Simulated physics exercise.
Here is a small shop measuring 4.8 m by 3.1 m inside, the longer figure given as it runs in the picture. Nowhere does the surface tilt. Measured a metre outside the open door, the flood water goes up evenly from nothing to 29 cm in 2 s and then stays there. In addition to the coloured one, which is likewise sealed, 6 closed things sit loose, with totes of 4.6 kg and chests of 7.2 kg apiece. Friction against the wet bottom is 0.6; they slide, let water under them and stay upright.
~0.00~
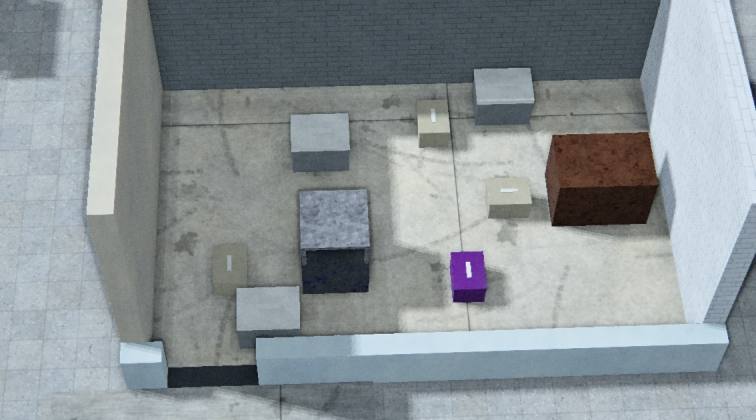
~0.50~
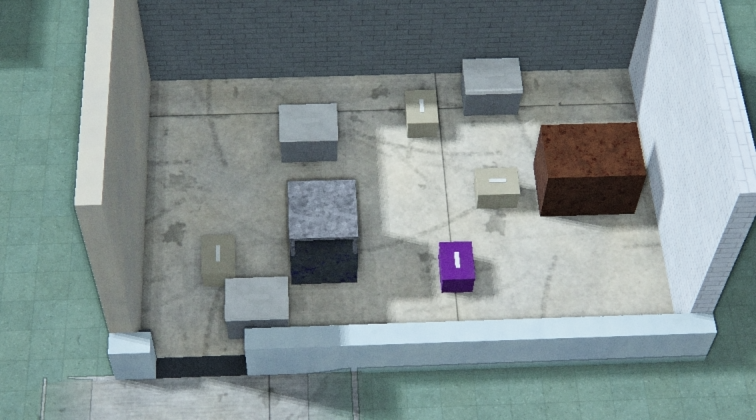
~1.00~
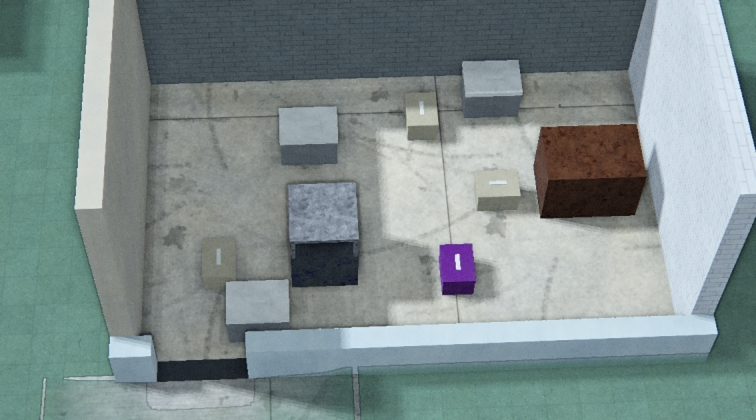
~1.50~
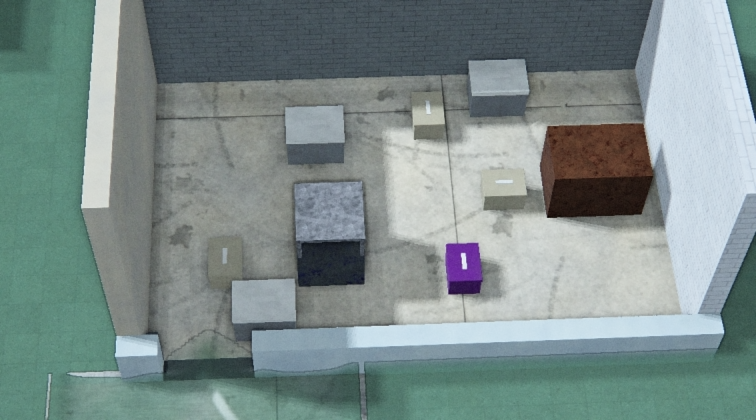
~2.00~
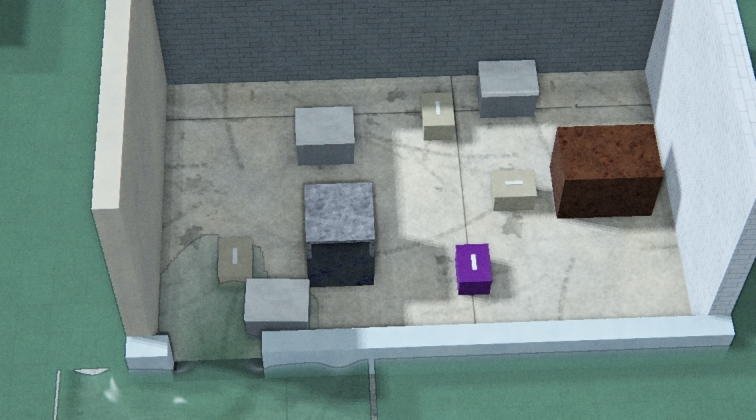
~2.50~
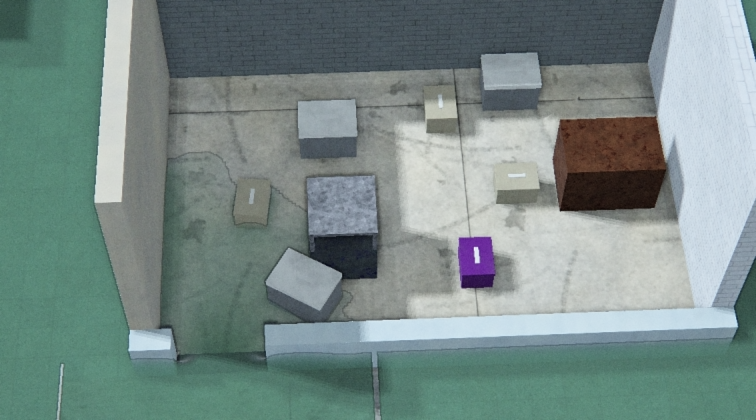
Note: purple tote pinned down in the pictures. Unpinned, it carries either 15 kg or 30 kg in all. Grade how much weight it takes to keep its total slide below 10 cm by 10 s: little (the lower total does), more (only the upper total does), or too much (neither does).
Grade: Little.
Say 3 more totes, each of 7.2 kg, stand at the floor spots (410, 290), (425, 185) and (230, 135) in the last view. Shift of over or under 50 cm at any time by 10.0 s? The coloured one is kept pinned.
In turn: Within it, within it, beyond it.
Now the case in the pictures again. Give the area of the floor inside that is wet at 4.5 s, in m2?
About 8.5 m2.
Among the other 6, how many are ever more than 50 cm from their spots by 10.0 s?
That comes to 5.
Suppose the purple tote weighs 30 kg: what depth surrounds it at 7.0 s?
Around 2 cm.
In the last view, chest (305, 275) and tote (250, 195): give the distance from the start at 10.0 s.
In that order: 30 cm, 200 cm.
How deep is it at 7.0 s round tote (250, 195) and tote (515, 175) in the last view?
First roughly 4 cm, second roughly 3 cm.
After 3.5 s the purple tote would be 0 cm from its start with 15 kg and 0 cm from its start with 30 kg; 0 cm of water round it then.
After 4.5 s the purple tote would be 0 cm from its start with 15 kg and 0 cm from its start with 30 kg; 1 cm of water round it then.
After 7.0 s the purple tote would be 0 cm from its start with 15 kg and 0 cm from its start with 30 kg; 2 cm of water round it then.
After 10.0 s the purple tote would be 0 cm from its start with 15 kg and 0 cm from its start with 30 kg; 8 cm of water round it then.
